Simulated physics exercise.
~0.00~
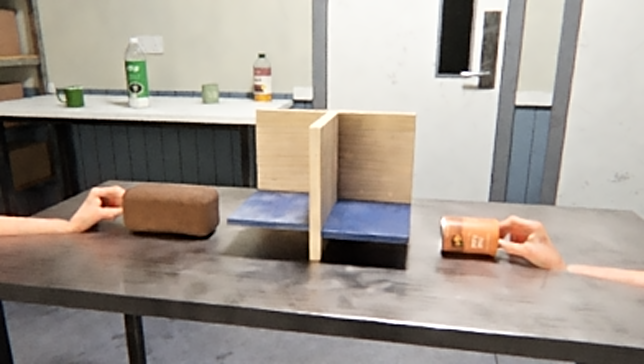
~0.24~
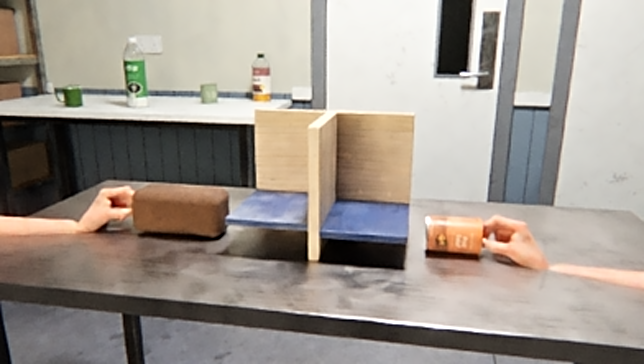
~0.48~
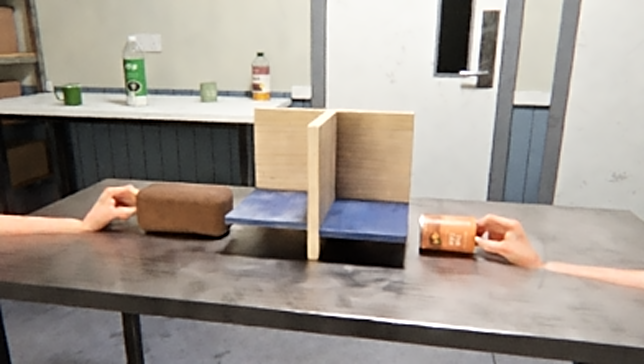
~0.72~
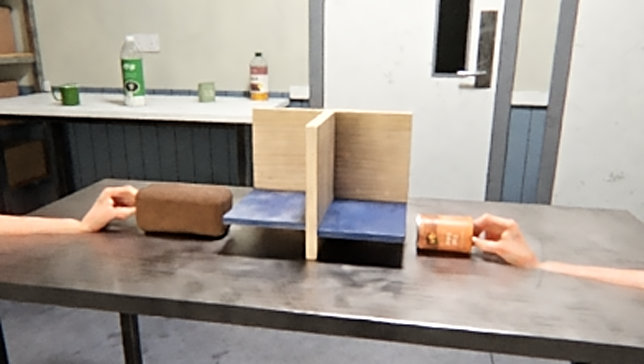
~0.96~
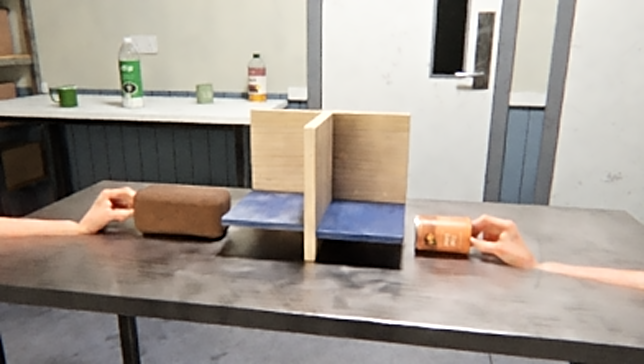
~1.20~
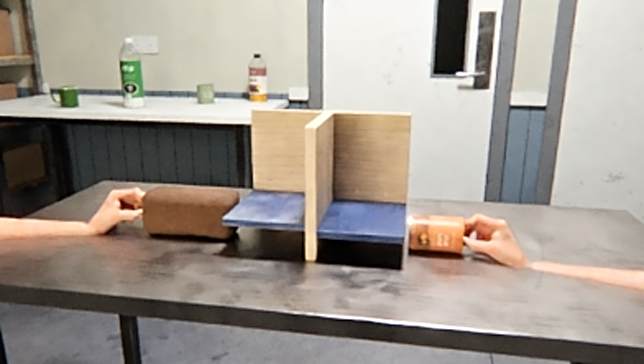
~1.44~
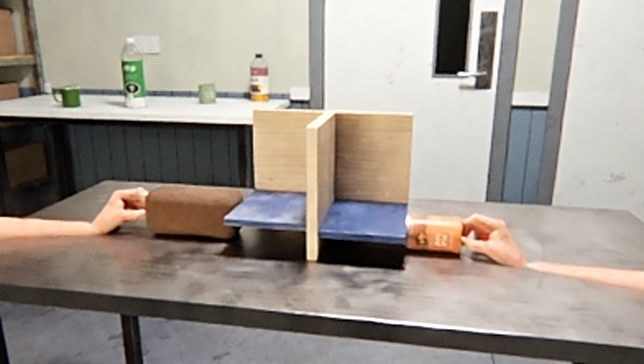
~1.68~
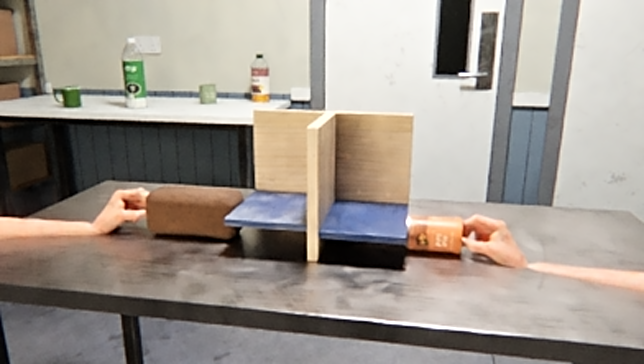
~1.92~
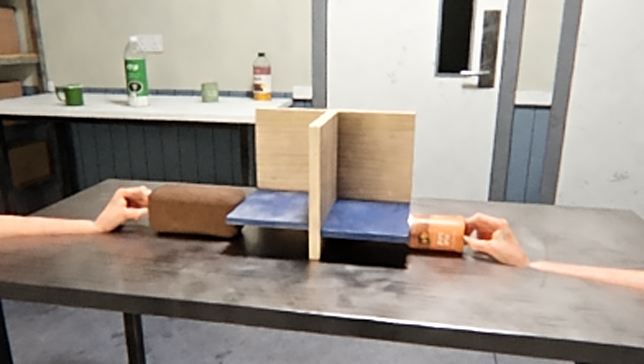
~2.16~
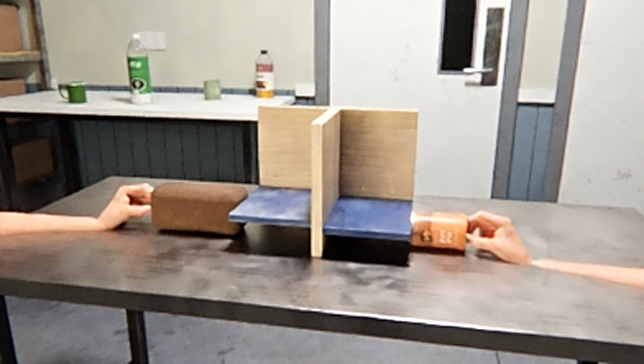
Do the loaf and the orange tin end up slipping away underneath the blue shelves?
No, neither one goes under. The loaf and the orange tin are both too tall for the low gap, and each stops at the edge of its shelf.
